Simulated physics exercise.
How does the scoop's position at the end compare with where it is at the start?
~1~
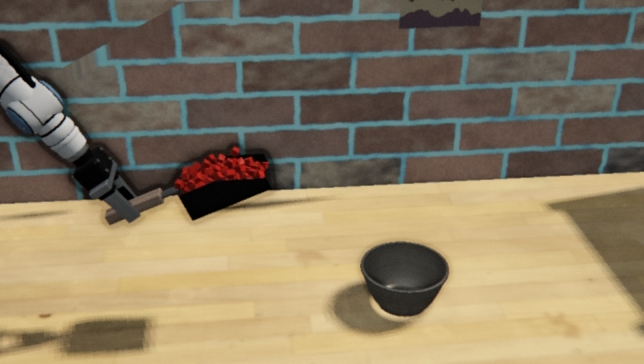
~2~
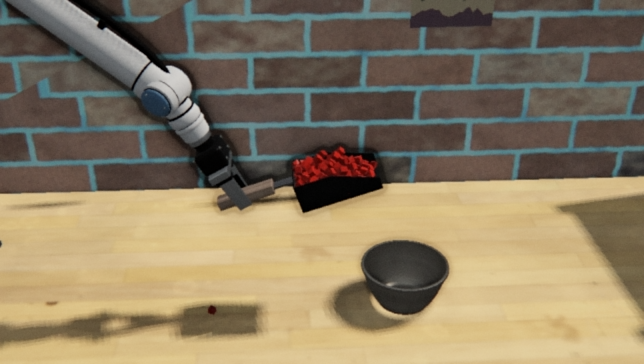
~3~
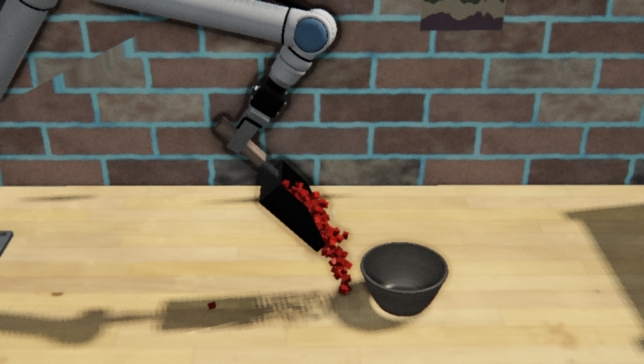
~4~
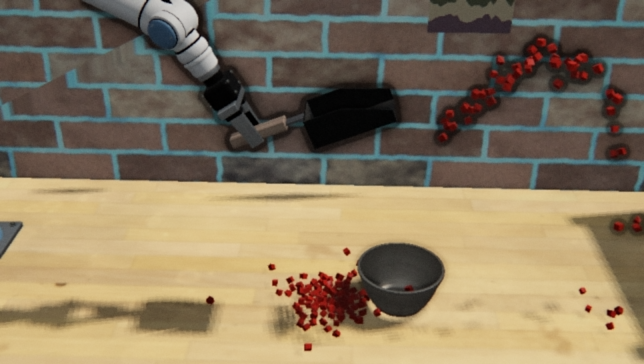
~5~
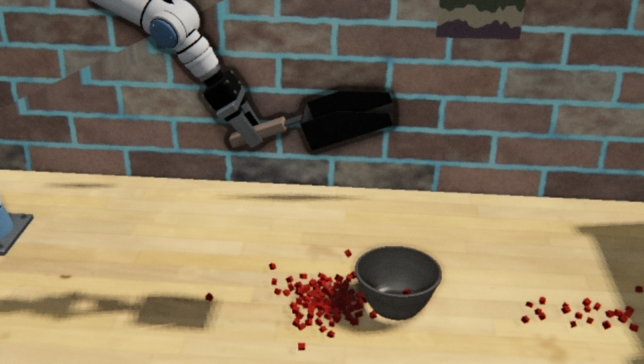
The scoop ends up farther to the right and higher than at the start, hanging in front of the brick wall above and to the left of the bowl. At first it is low on the left side, near the back edge of the table.
